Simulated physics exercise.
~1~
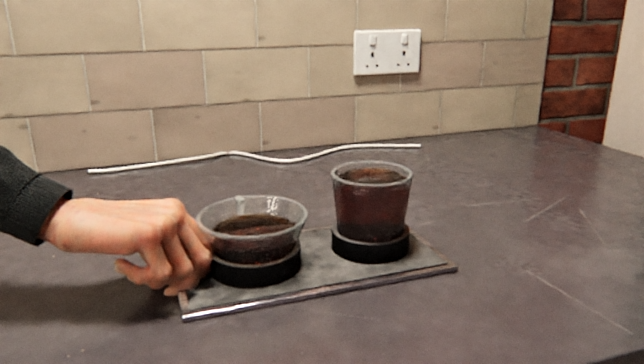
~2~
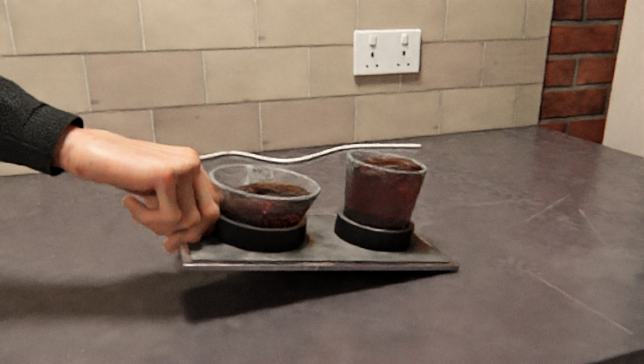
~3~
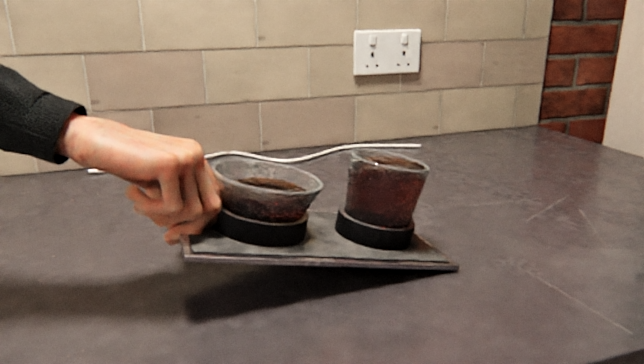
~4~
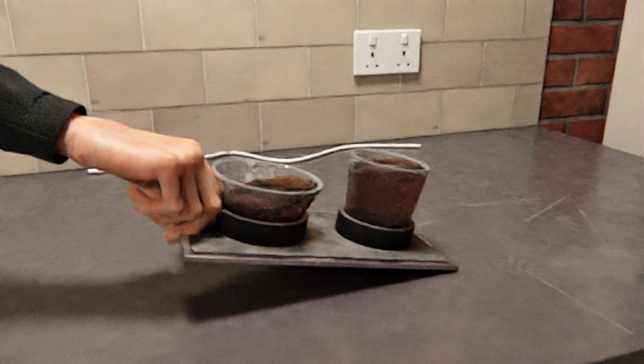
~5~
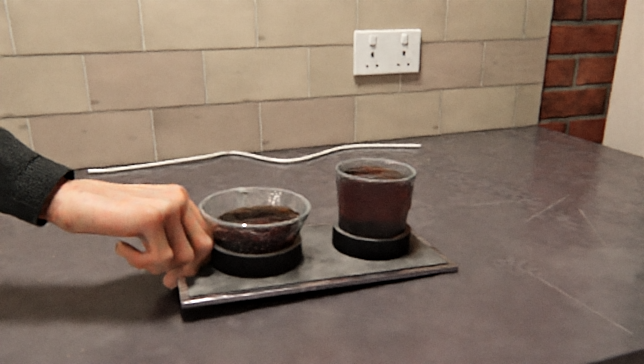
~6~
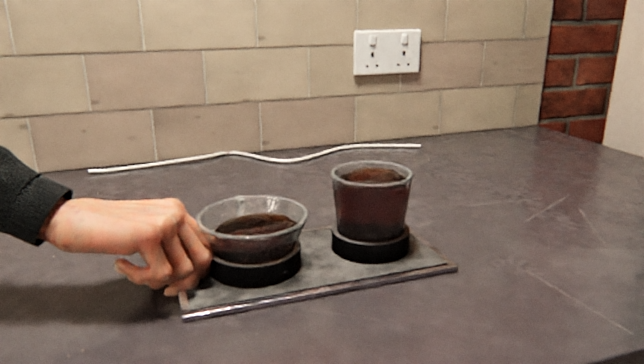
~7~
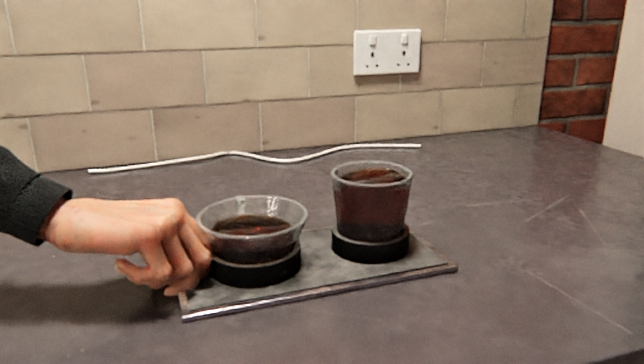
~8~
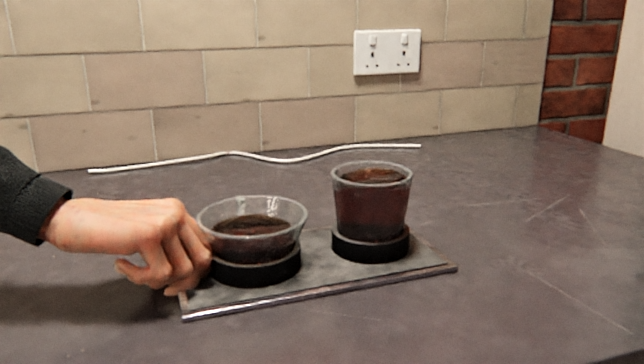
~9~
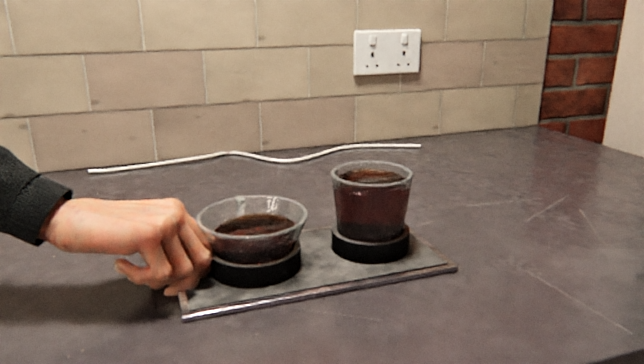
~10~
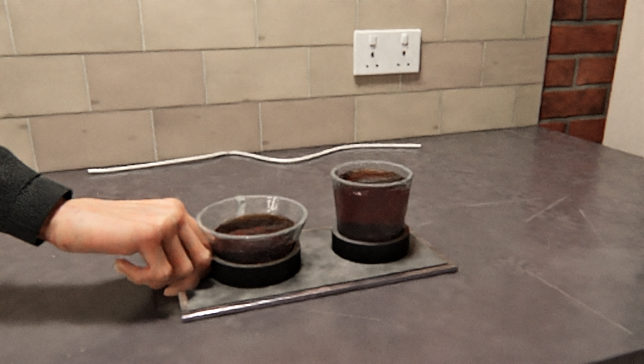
A hand lifted the left end of a dark tray holding a wide cup and a taller glass of dark drink, tipping both to the right. It held the slope briefly, then lowered the tray flat, and both stayed upright in their holders.
